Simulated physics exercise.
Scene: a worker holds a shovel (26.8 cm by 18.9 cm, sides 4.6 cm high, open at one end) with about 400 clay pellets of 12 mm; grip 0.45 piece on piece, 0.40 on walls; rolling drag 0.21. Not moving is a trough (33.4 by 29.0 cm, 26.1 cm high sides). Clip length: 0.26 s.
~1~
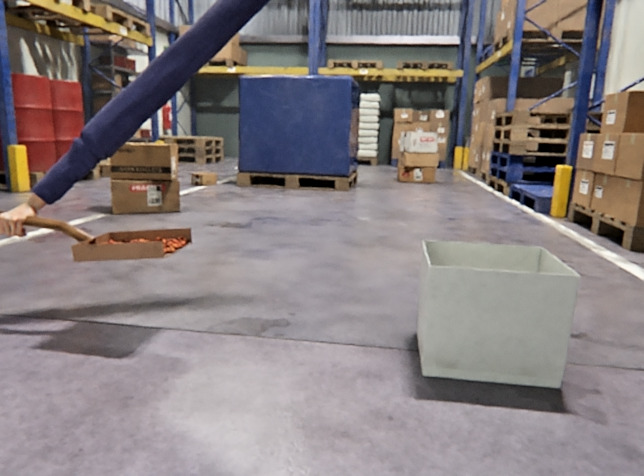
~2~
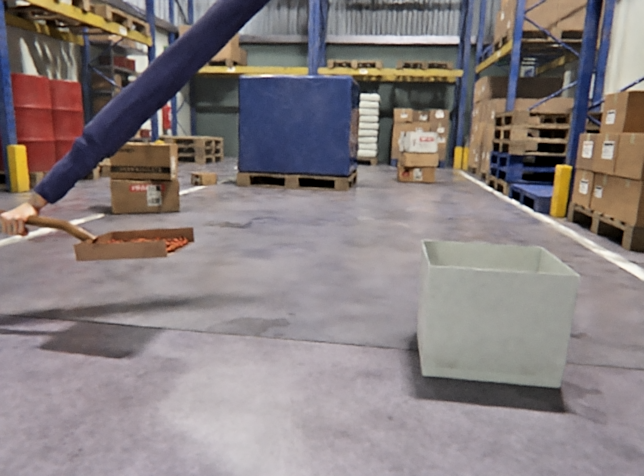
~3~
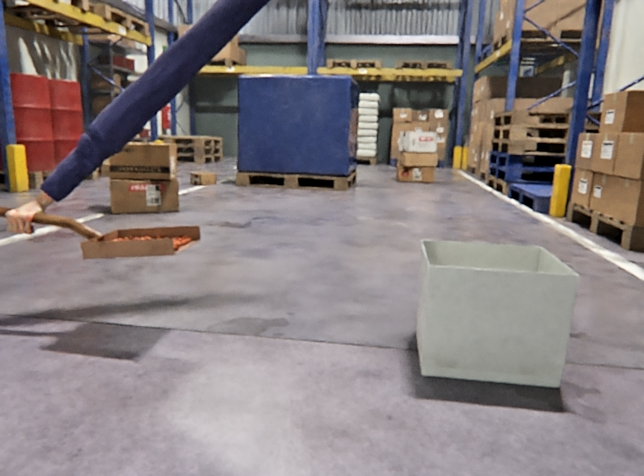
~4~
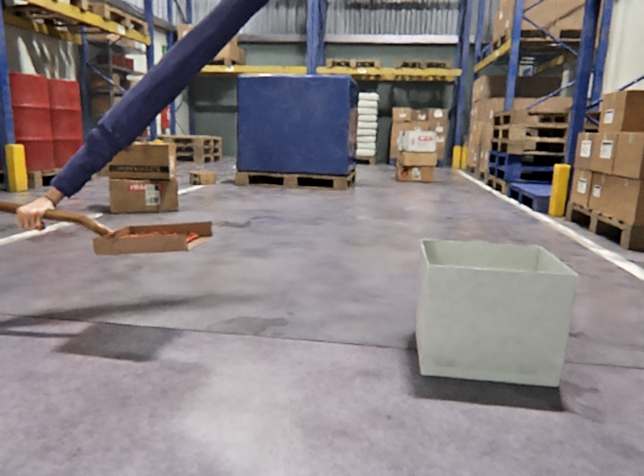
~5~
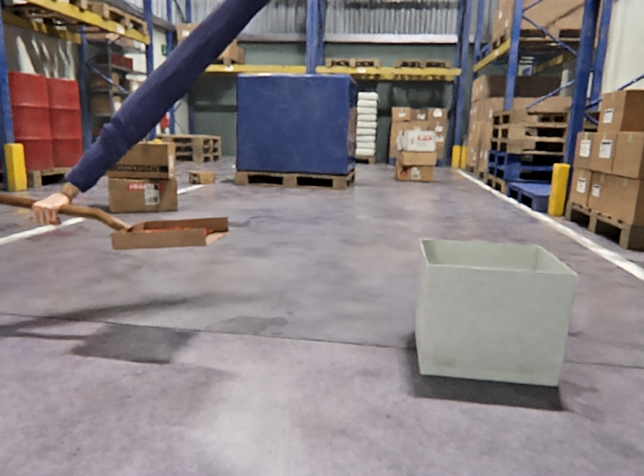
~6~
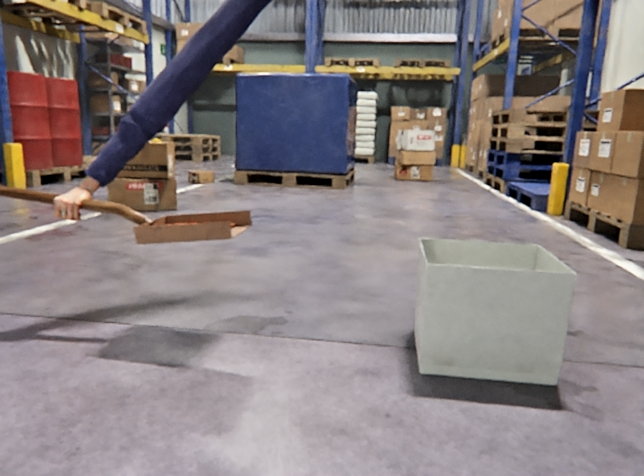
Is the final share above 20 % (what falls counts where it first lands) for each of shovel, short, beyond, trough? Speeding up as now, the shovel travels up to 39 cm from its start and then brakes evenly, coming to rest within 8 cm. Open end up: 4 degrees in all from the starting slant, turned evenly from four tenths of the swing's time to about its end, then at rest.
At the end, shovel: Stays at or beneath a fifth; short: Goes beyond a fifth; beyond: Stays at or beneath a fifth; trough: Goes beyond a fifth.
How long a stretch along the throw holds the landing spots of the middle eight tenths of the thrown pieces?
Spread: Approx. 40 cm.
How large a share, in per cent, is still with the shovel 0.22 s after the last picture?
Roughly 60 per cent remains with the shovel.
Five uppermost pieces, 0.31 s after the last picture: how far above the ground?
Top five pieces, height: About 40 cm.
Then, 0.12 s after the last picture, tilt 9 degrees; shovel 100 %; middle of all pieces near (263, 214).
Then, 0.22 s after the last picture, tilt 10 degrees; shovel 60 %, in the air 40 %; middle of all pieces near (327, 207).
Then, 0.31 s after the last picture, tilt 10 degrees; shovel 10 %, in the air 90 %; middle of all pieces near (376, 215).
Then, 0.40 s after the last picture, tilt 10 degrees; trough 45 %, in the air 55 %; middle of all pieces near (422, 248).
In the end, shovel 0 %, short 50 %, beyond 0 %, trough 50 %.
